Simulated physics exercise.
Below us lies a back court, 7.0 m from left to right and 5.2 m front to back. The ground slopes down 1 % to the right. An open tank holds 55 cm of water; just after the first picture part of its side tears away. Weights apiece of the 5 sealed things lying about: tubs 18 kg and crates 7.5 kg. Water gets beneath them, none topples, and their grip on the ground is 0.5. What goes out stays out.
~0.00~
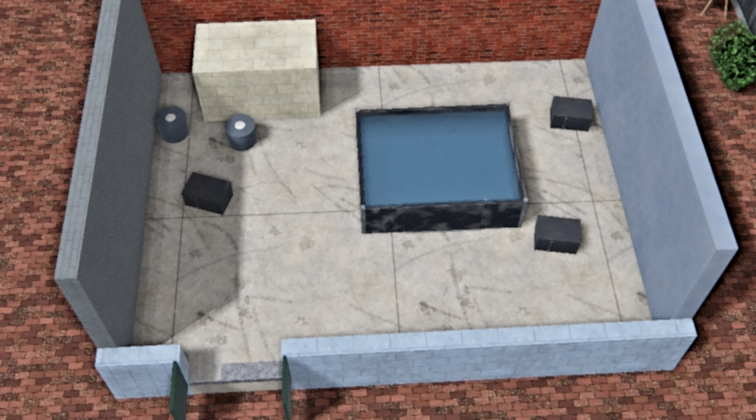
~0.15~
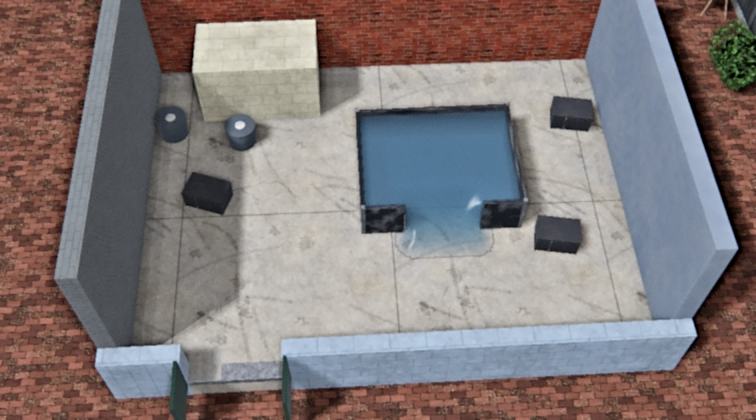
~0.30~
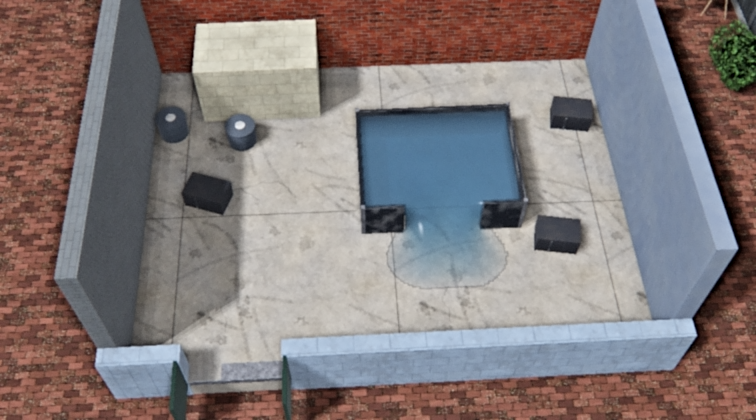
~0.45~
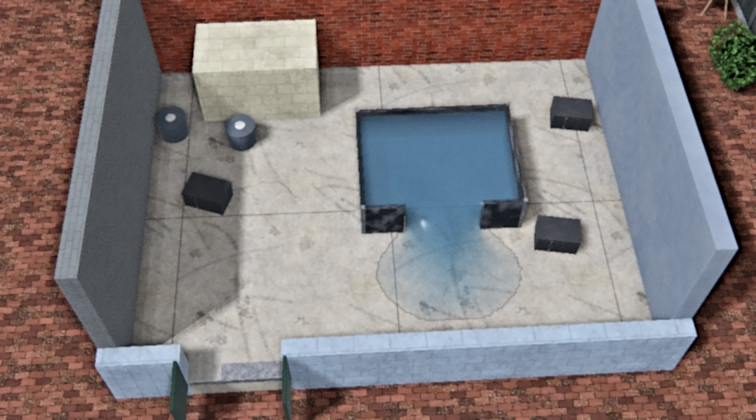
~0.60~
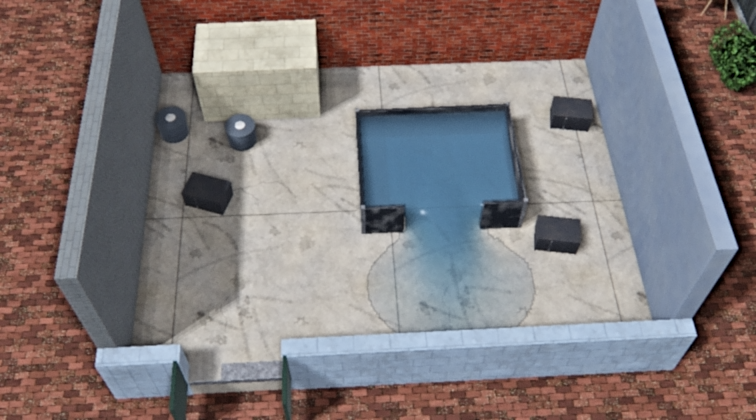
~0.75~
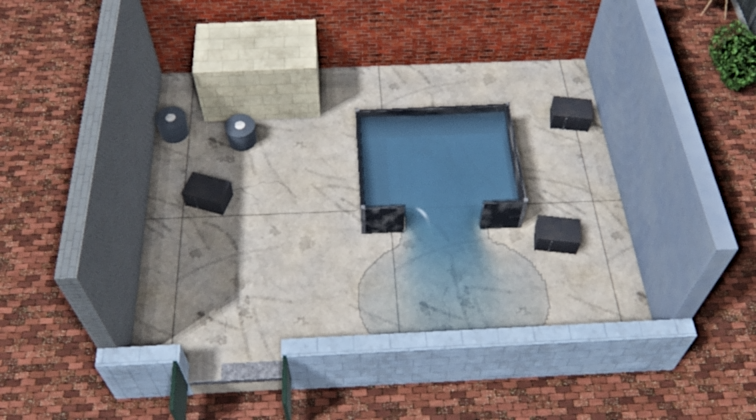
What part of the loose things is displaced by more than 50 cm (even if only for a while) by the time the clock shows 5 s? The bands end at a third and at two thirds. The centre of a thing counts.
Share: Less than a third.
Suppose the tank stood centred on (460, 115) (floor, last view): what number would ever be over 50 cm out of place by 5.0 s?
Then 2.
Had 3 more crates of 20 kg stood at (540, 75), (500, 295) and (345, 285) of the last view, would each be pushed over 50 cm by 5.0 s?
In that order: Less, more, less.
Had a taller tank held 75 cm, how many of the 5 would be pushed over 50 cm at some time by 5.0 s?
In that case 2 of them.
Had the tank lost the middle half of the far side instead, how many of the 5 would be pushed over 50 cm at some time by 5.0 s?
Then 2.
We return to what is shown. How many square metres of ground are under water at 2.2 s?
Some 13 m2.
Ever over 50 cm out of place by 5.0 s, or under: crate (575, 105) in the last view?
Answer: Past it.
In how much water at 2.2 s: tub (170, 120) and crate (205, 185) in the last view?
About 0 and 0 cm.
After 1.1 s 0 of 5 are over 50 cm from their spots; 0 afloat.
After 2.2 s 0 of 5 are over 50 cm from their spots; 0 afloat.
After 3.5 s 0 of 5 are over 50 cm from their spots; 0 afloat.
After 5.0 s 1 of 5 are over 50 cm from their spots, and 1 have been at some point; 1 afloat.
